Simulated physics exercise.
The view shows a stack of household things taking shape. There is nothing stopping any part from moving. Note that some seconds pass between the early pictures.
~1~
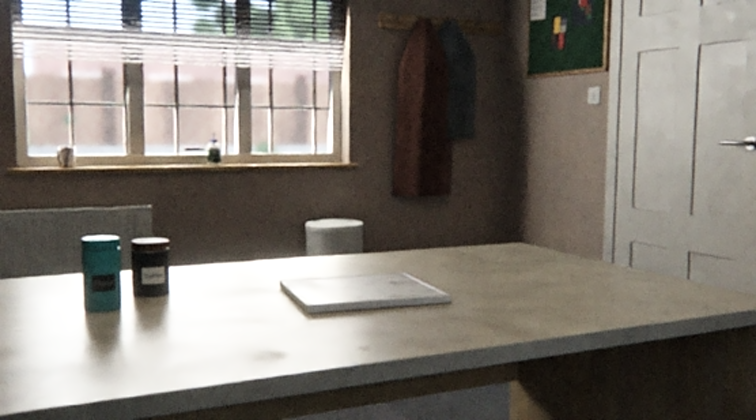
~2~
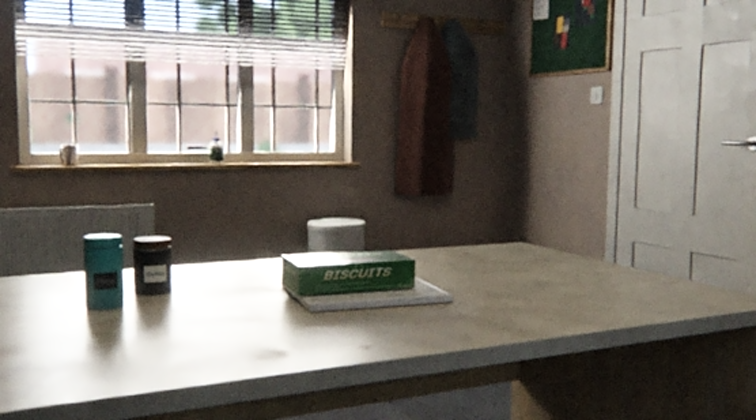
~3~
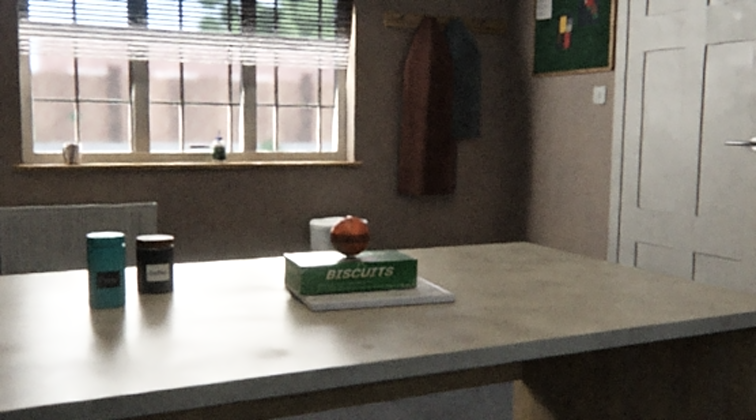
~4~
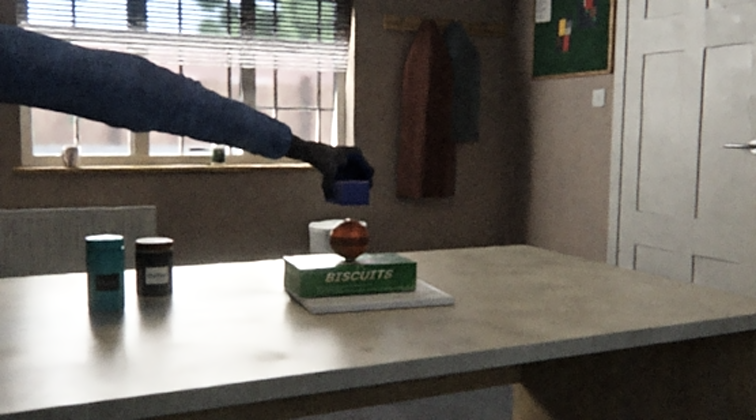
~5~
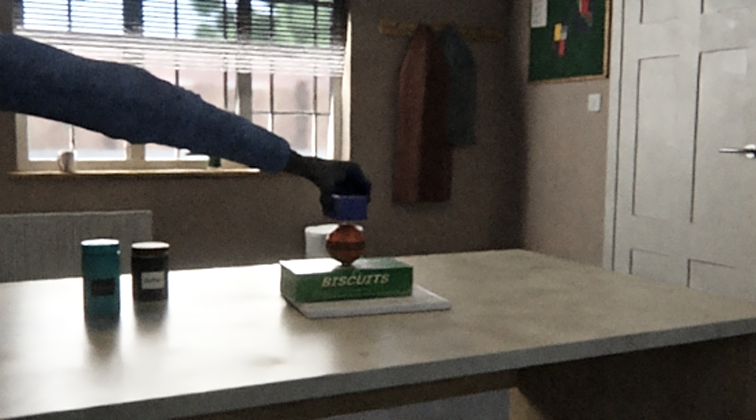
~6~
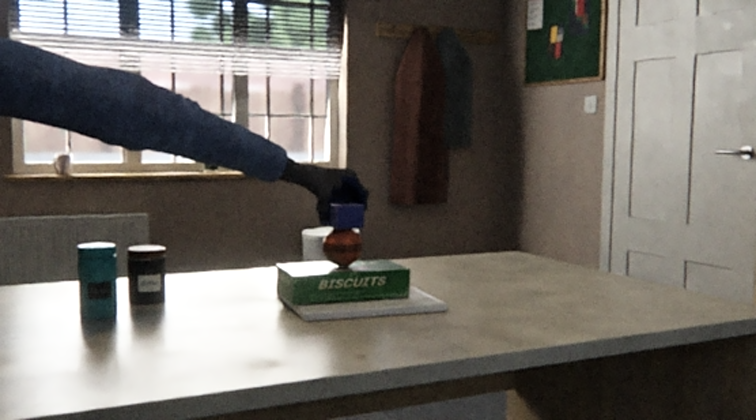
A hand in a dark blue sleeve lowering a blue block onto an orange ball atop a green biscuits packet.
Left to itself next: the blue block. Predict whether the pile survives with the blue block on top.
Something falls.
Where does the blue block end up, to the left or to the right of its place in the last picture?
Looks like it moves off to the left.
Then, 0.60 s past the last view, blue block now fallen; orange ball displaced a little.
Then, 0.80 s past the last view, orange ball displaced a little.
Finally, fallen, blue block; the other 5 still in place. Final places as the last picture's camera would see them, blue block near (255, 300). The pile comes apart.
